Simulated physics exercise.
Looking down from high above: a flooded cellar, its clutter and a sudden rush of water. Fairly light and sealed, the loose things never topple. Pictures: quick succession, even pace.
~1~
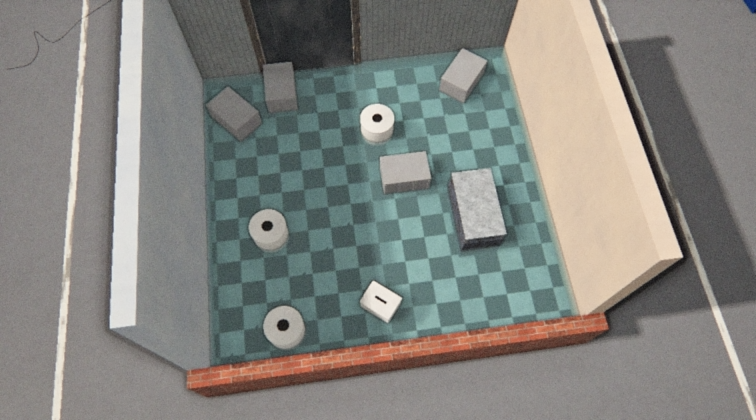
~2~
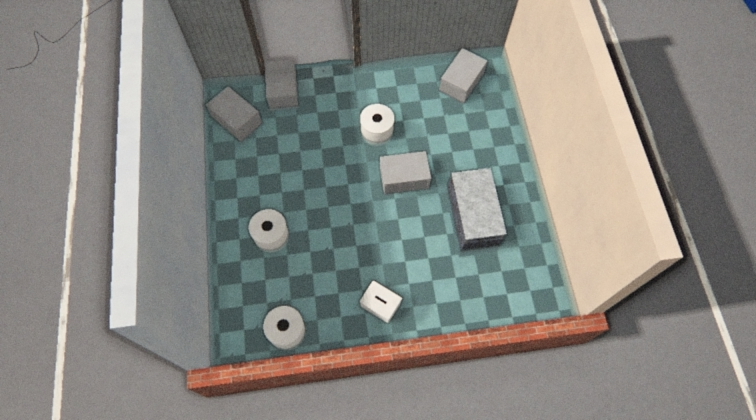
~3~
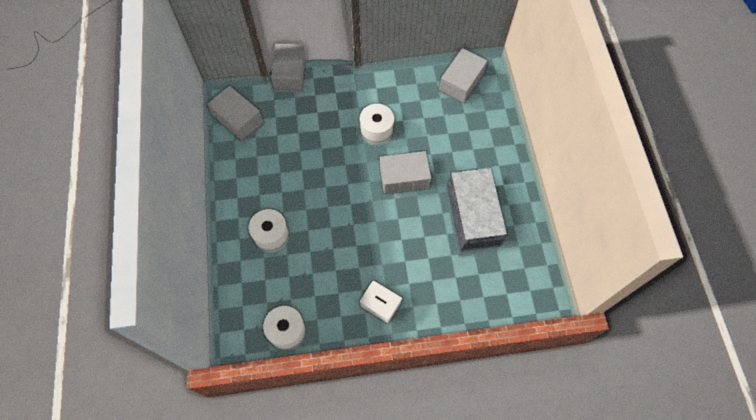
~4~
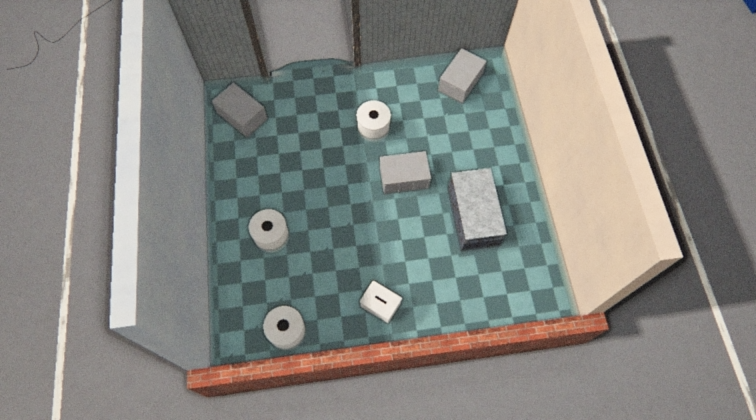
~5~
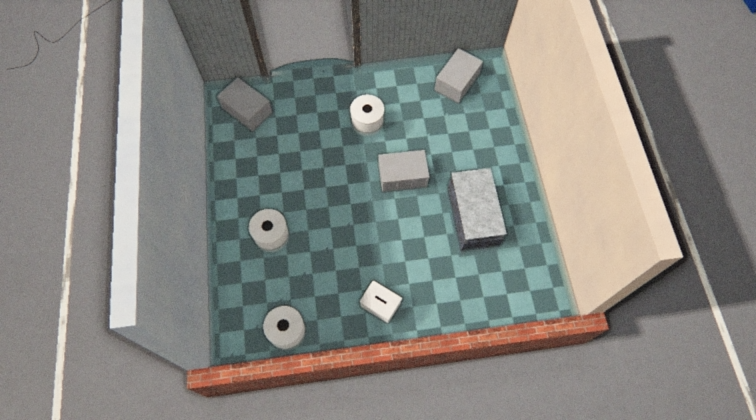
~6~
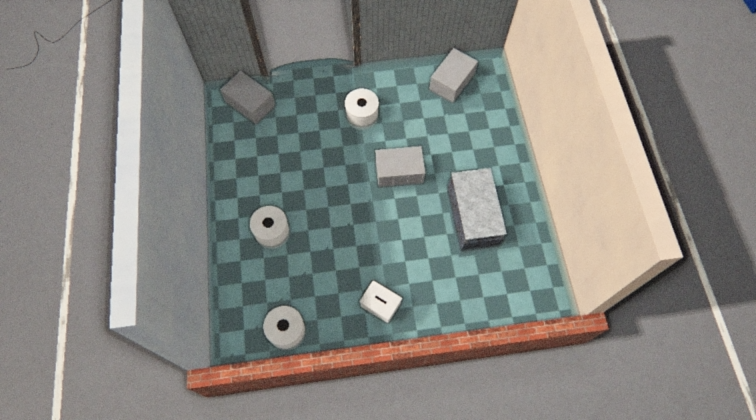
In this clip, a dark panel in the back wall of a flooded, checkered-floor room gives way to an opening, and a grey block drifts out through it, followed by a white cylinder and other blocks shifting slightly toward the gap.
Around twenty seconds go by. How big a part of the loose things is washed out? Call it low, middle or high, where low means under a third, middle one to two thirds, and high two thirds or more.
High.
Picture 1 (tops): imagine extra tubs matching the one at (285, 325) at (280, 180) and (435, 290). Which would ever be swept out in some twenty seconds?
One after the other: Out, left behind.
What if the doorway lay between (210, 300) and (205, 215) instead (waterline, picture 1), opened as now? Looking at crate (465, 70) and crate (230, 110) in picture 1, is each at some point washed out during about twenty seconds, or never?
Taking them one by one, that's still there, then got out.
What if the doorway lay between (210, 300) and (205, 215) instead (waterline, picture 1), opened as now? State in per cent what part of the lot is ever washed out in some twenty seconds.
Roughly 90 %.
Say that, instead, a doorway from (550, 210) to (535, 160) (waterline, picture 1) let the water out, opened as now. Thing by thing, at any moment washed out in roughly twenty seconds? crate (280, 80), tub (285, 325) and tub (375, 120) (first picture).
Per item as listed - not lost, not lost, swept away.
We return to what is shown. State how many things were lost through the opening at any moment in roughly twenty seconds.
Result - 6.
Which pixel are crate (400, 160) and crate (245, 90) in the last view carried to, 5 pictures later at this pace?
First top about at (381, 136); second top about at (276, 70).
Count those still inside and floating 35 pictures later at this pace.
It works out to 2.
A moment on, 2 of 8 are out; 6 afloat.
Next, 3 of 8 are out; 5 afloat.
Later, 6 of 8 are out; 2 afloat.
In the end, 6 of 8 are out; 2 afloat.
